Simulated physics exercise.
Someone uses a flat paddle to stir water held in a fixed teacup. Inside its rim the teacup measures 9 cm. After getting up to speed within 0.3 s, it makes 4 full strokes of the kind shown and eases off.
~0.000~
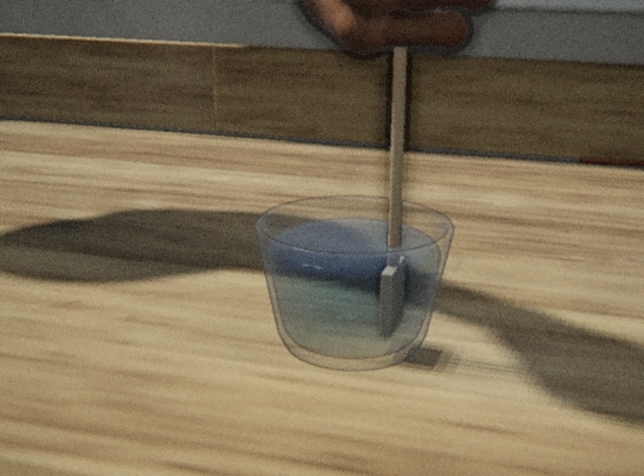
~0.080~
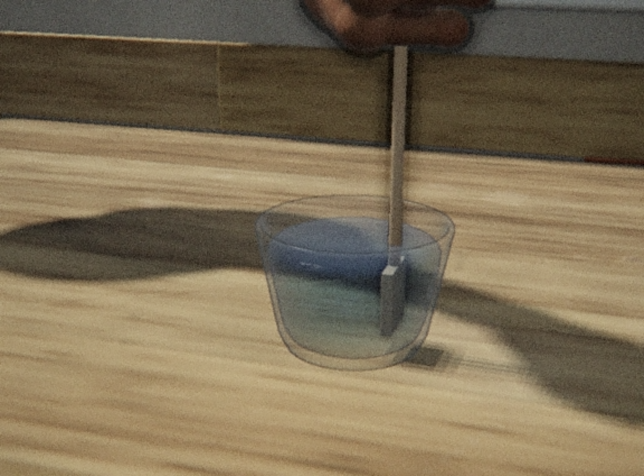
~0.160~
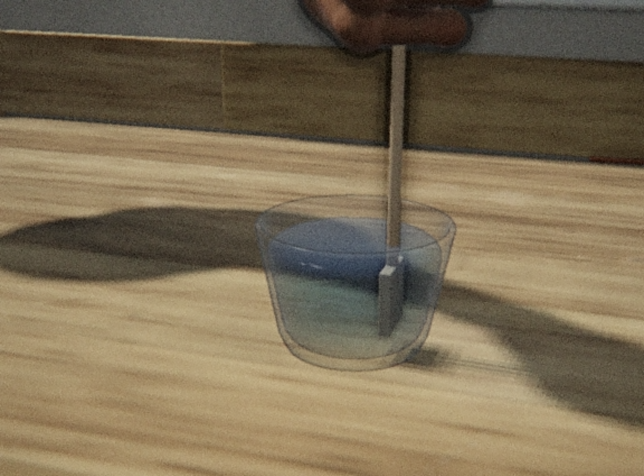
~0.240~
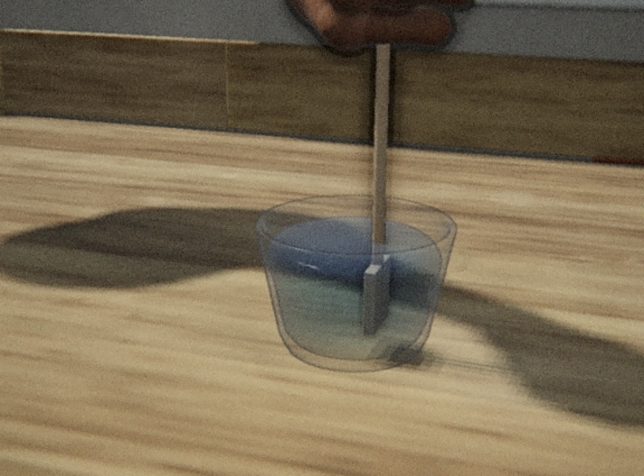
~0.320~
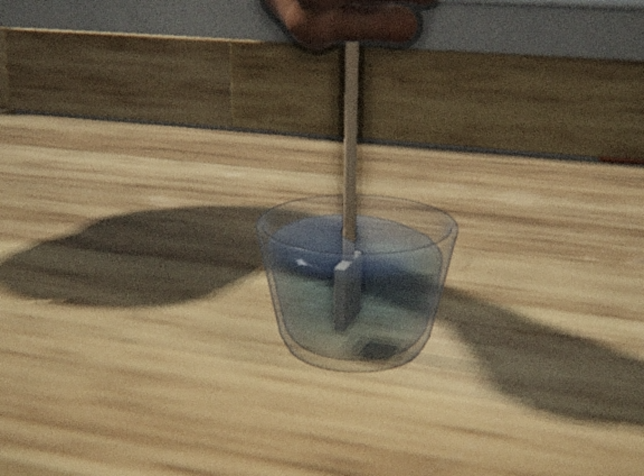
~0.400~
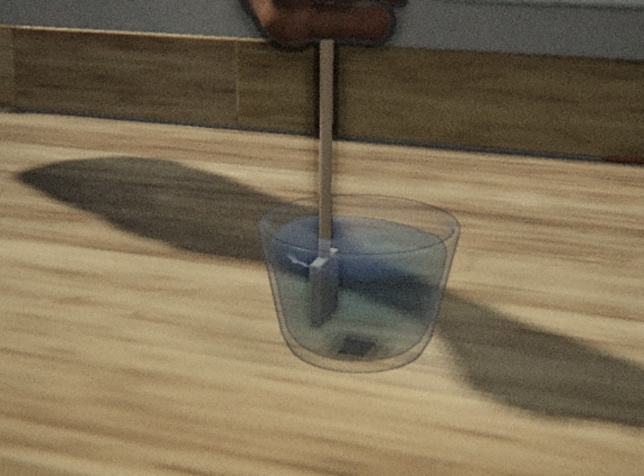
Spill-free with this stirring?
Yes - it holds.
By 1.00 s 0 ml is over the rim.
By 1.60 s 0 ml is over the rim.
By 2.20 s 0 ml is over the rim.
By 2.80 s 0 ml is over the rim.
At rest 0 ml is over the rim.
